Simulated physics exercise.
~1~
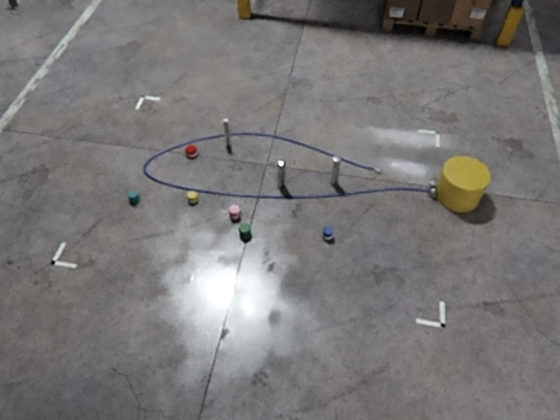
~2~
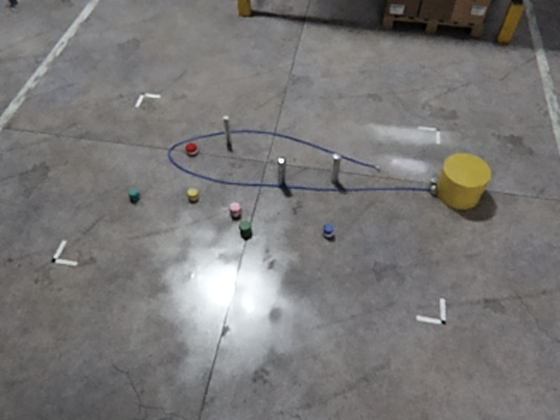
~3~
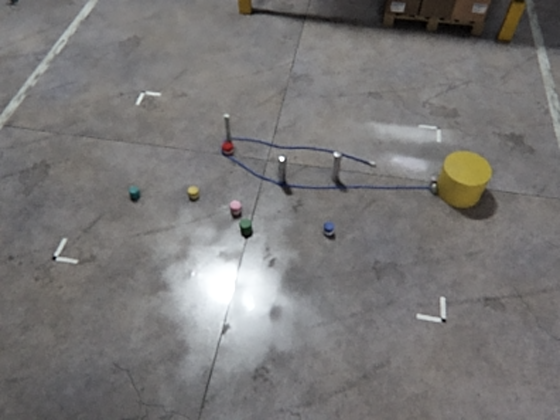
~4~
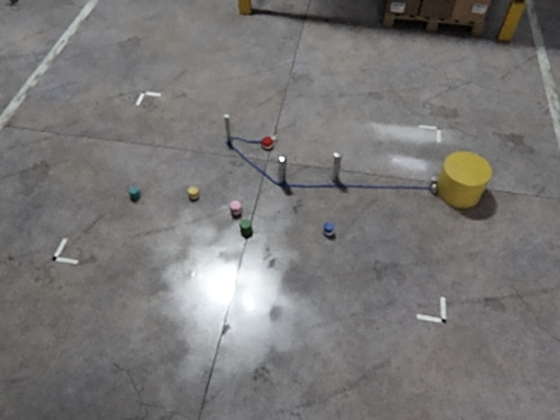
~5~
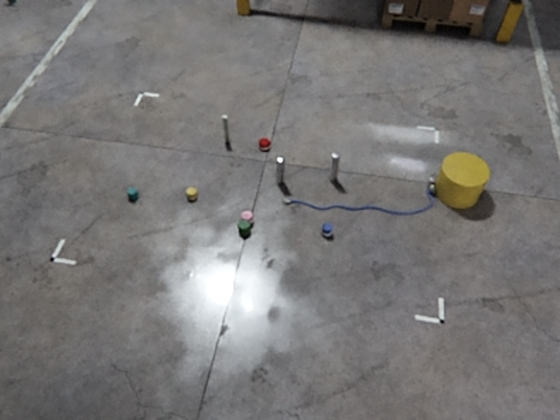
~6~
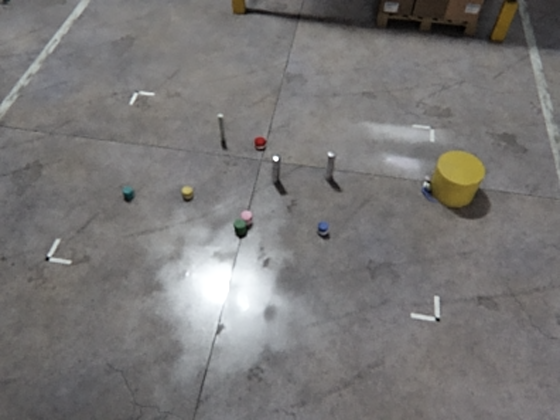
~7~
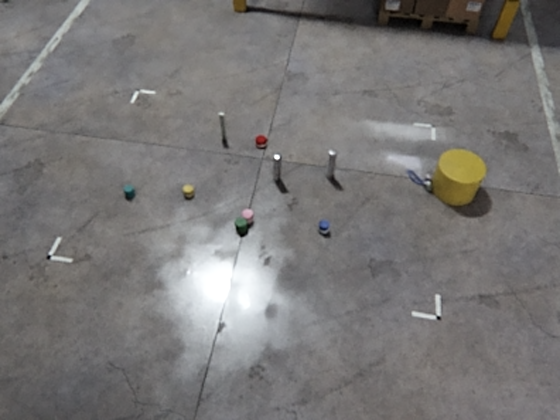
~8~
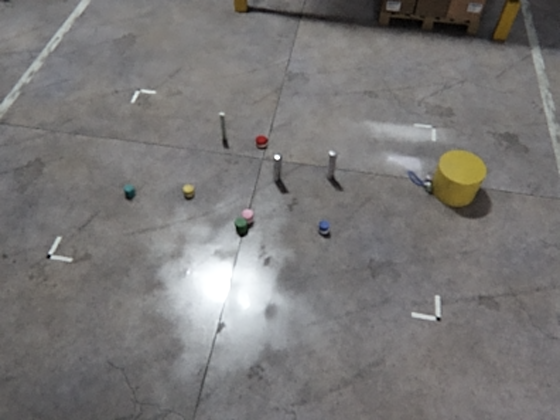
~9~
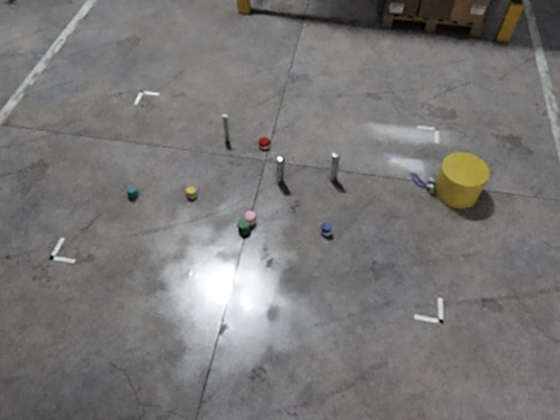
A blue lead drags a red jar right, nudges a pink tin, and nearly disappears into a yellow reel.
